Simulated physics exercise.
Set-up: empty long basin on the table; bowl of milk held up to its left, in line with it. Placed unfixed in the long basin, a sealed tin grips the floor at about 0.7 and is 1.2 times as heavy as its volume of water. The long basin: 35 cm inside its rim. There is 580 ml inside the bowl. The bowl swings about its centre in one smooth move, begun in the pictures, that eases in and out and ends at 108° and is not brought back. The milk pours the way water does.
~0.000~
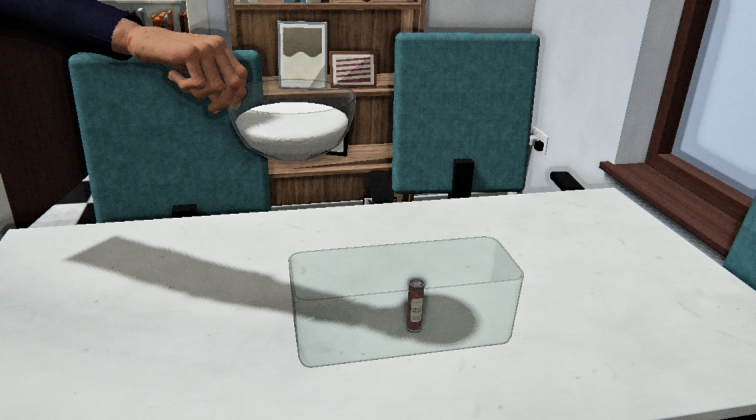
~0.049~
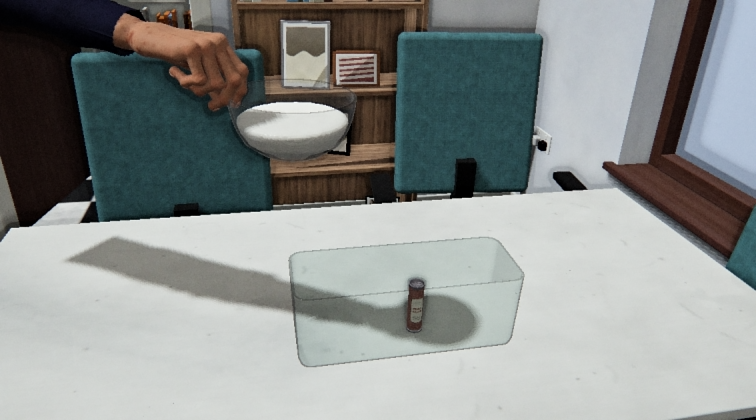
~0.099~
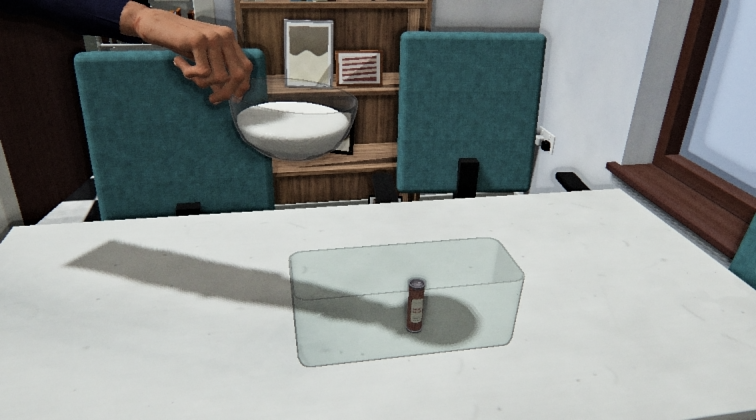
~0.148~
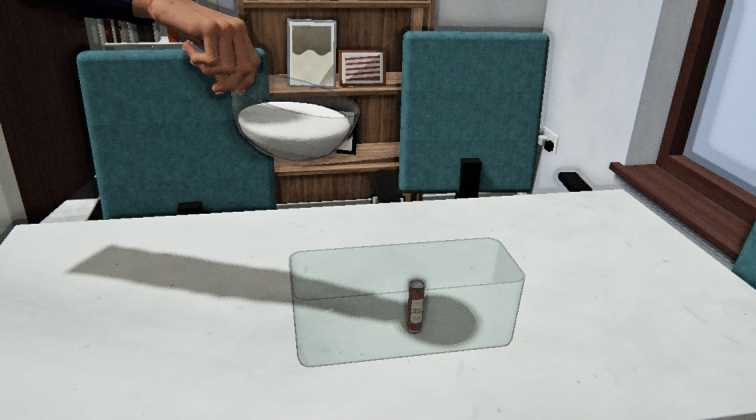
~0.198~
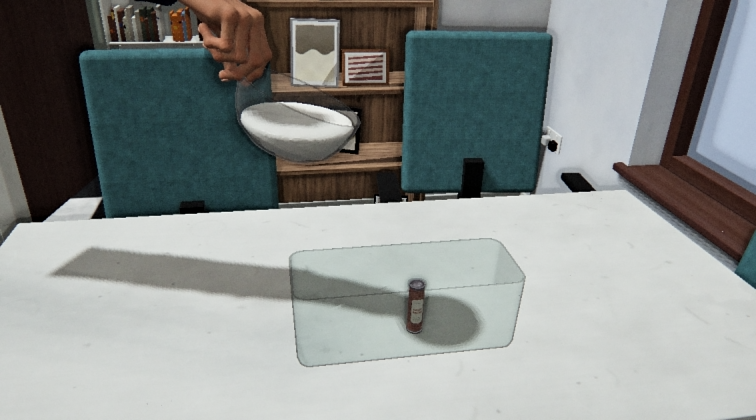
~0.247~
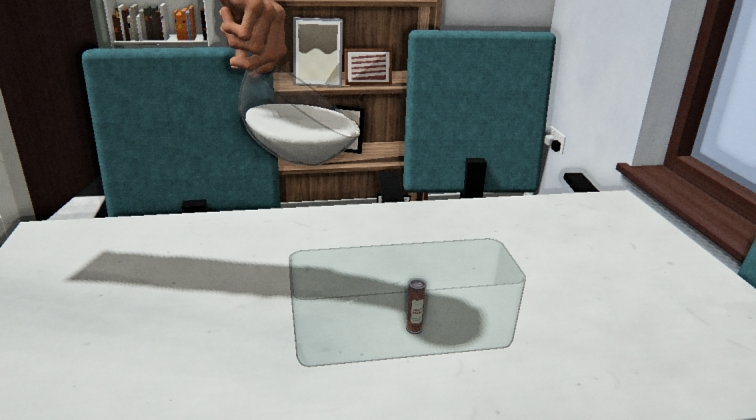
A hand tilting a clear bowl of milk rightward above a white table with an empty clear basin and a small red tin.
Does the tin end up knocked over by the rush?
Yes: It pitches over.
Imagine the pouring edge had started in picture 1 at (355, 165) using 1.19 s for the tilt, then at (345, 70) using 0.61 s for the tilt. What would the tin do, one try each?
Trial 1 - tin stays standing; trial 2 - tin tips.
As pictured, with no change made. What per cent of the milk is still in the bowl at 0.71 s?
About 0 % is still there.
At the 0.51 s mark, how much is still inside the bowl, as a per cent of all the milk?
Near 12 in a hundred.
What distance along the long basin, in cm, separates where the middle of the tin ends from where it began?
In the end the tin's centre has shifted about 7.5 centimetres.
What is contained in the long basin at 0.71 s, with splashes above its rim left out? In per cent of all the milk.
Near 92 per cent of the total.
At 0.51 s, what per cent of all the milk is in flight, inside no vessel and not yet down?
My guess is roughly 74 %.
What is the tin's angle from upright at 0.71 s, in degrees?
I'd put it at close to 5 degrees off upright.
By 0.51 s the tilt is 99° and 12 per cent is still to pour; the tin stands where it began.
By 0.71 s the tilt is 108° and 0 per cent is still to pour; the tin leans 7°.
By 0.91 s the tilt is 108° and 0 per cent is still to pour; the tin leans 43°.
By 1.13 s the tilt is 108° and 0 per cent is still to pour; the tin lies on its side.
At rest the tin lies on its side.
